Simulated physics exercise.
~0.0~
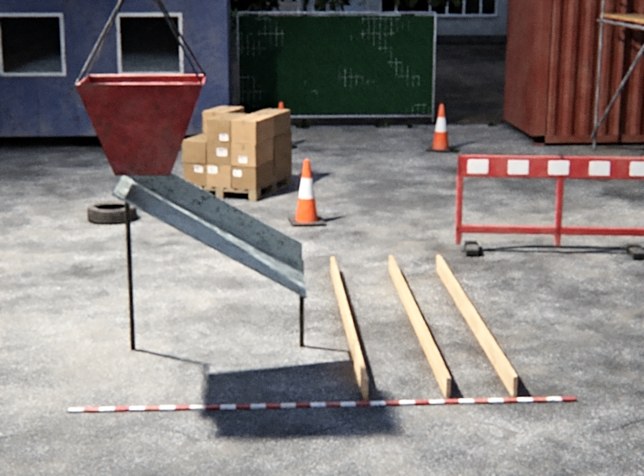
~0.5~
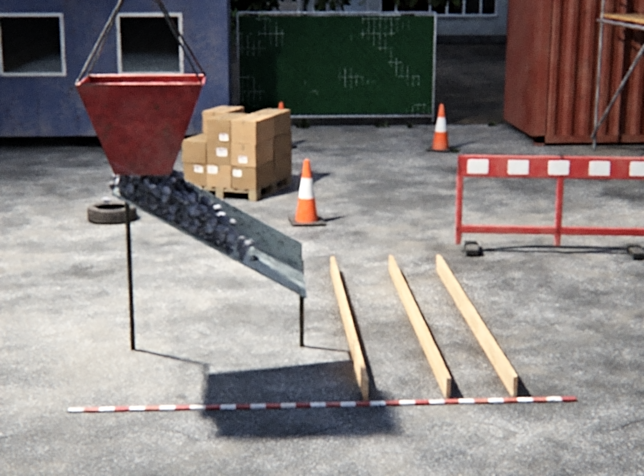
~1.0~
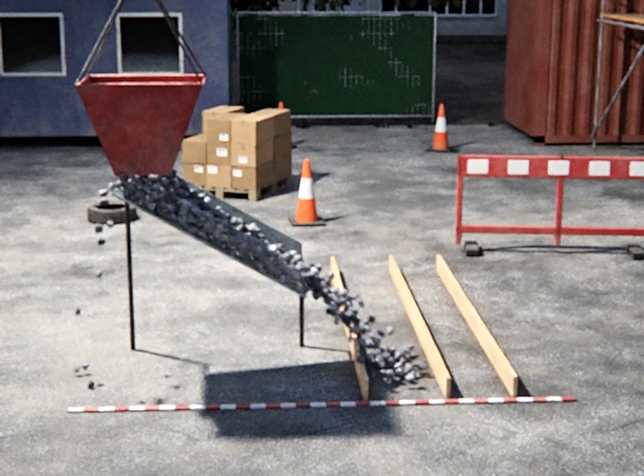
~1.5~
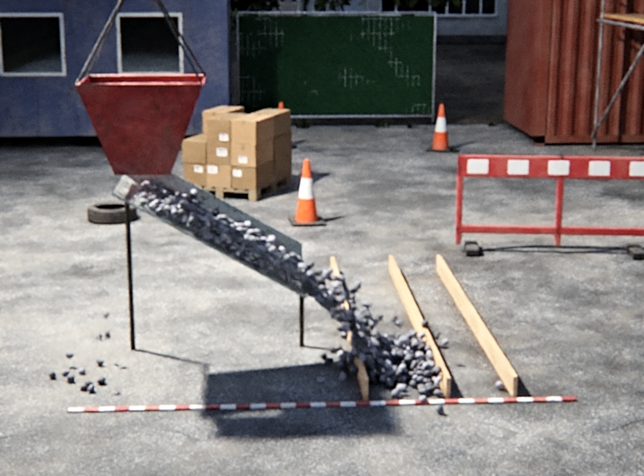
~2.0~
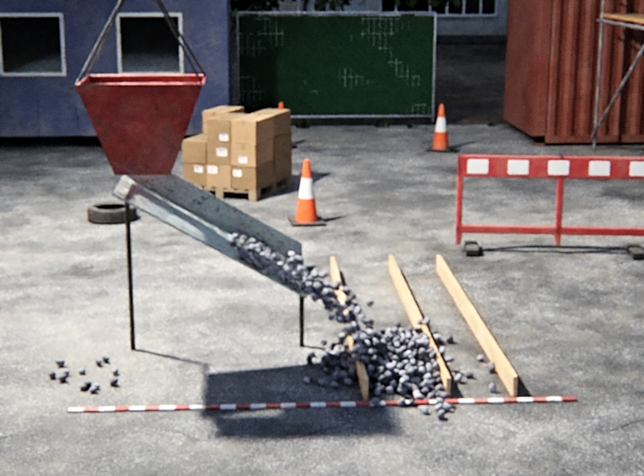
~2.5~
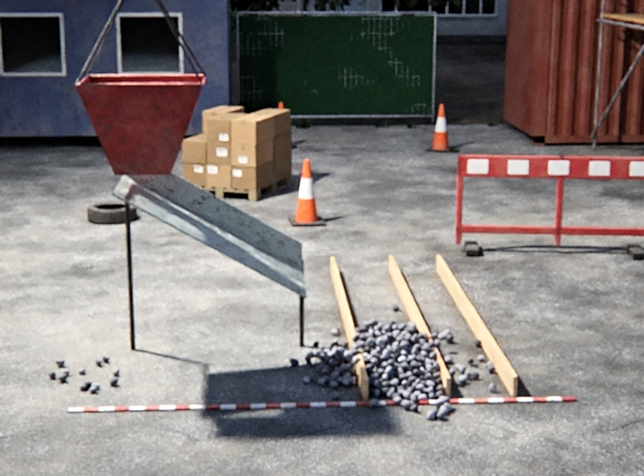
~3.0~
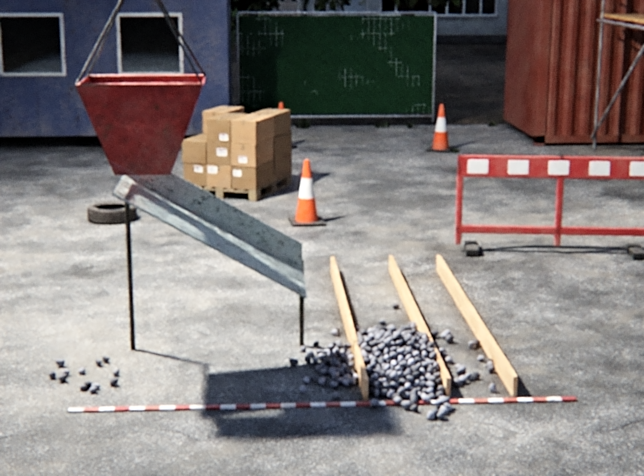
In a paved yard, grey stones dropped from a hanging red skip, slid down a sloping metal chute and tumbled among three wooden planks, settling mostly between the left and middle ones, with a few scattered beyond and some on the ground at left.
